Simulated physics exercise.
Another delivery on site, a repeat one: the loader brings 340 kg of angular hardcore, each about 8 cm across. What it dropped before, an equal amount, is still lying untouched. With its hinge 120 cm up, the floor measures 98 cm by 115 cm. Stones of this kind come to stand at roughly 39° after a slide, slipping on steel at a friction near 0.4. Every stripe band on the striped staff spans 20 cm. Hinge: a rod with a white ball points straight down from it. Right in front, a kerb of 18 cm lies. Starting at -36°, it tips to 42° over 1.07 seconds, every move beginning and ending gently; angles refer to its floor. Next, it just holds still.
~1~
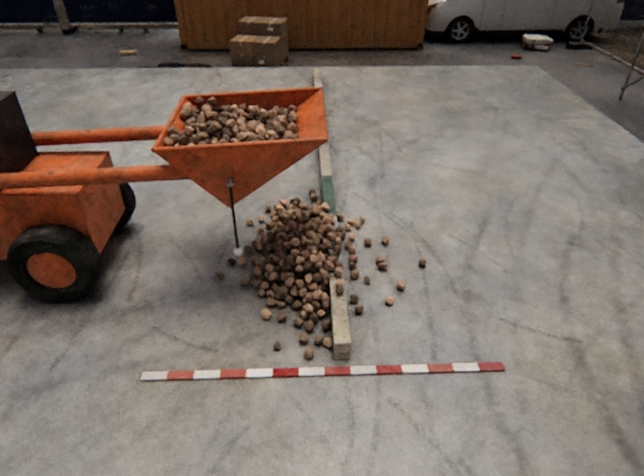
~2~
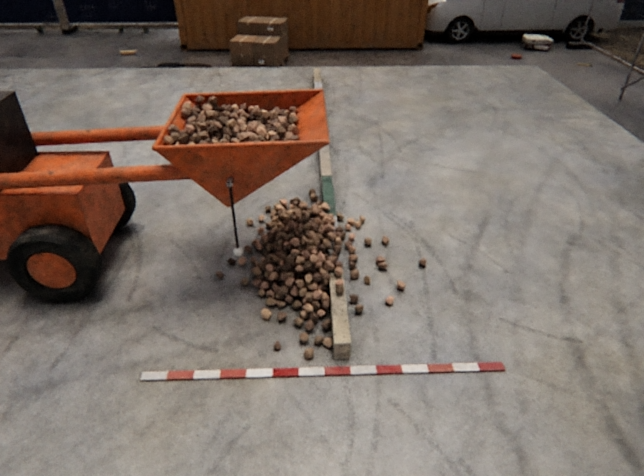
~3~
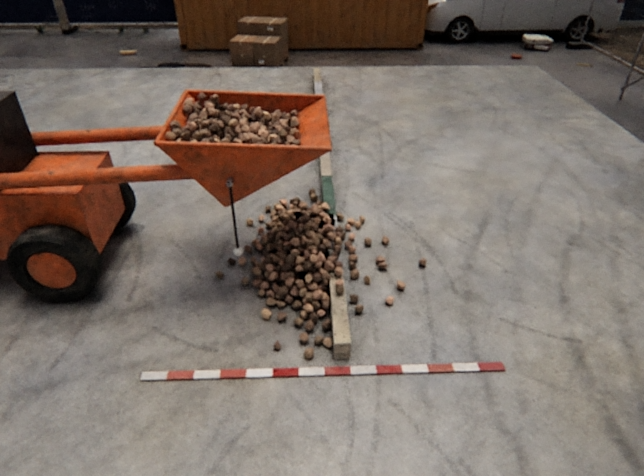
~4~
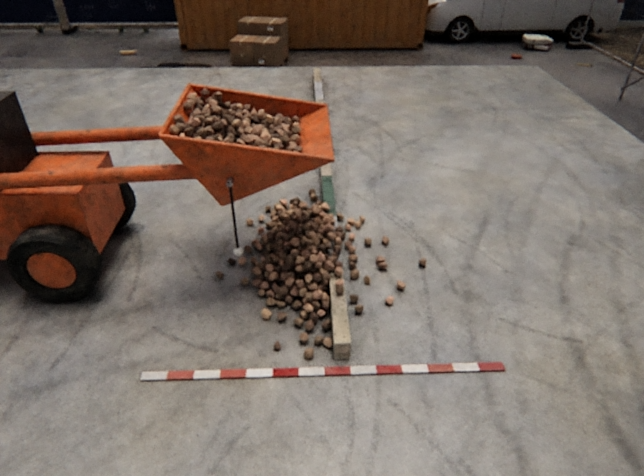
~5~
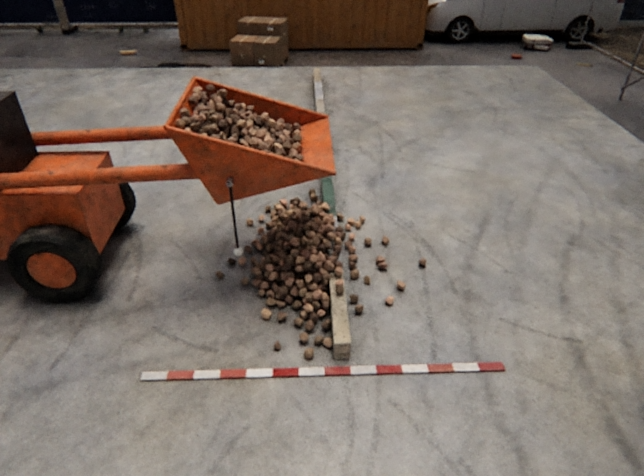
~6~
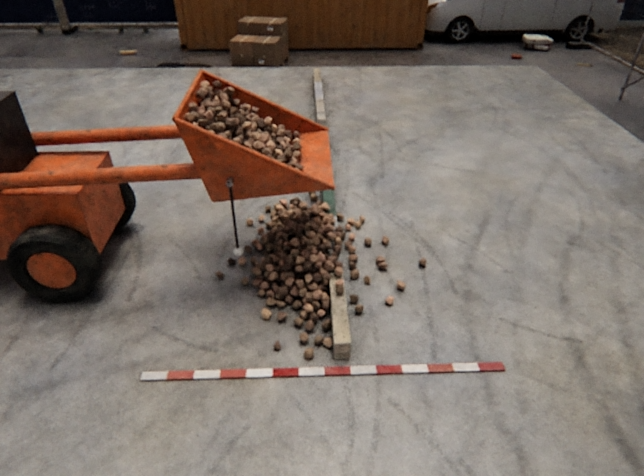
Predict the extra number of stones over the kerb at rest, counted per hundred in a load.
About 51 more per hundred stones.
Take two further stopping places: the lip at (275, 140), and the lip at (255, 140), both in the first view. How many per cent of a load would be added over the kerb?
Case one about 5 %, case two about 0 %.
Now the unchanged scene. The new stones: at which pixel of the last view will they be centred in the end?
Their centre rests close to (343, 245).
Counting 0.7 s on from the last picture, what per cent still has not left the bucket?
Near 80 per cent of the load is held.
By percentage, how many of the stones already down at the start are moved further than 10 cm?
About 5 per cent.
Then, 0.4 s after the last picture the floor is at 30°; in per cent of one load, 100 in the bucket, 94 on this side of the kerb, 6 over the kerb; the foremost stones are at (386, 258).
Then, 0.7 s after the last picture the floor is at 42°; in per cent of one load, 80 in the bucket, 114 on this side of the kerb, 6 over the kerb; the foremost stones are at (386, 258).
Then, 1.1 s after the last picture the floor is at 42°; in per cent of one load, 21 in the bucket, 148 on this side of the kerb, 31 over the kerb; the foremost stones are at (393, 258).
Then, 3.9 s after the last picture the floor is at 42°; in per cent of one load, 0 in the bucket, 143 on this side of the kerb, 57 over the kerb; the foremost stones are at (450, 247). Net gain over the kerb, 51.
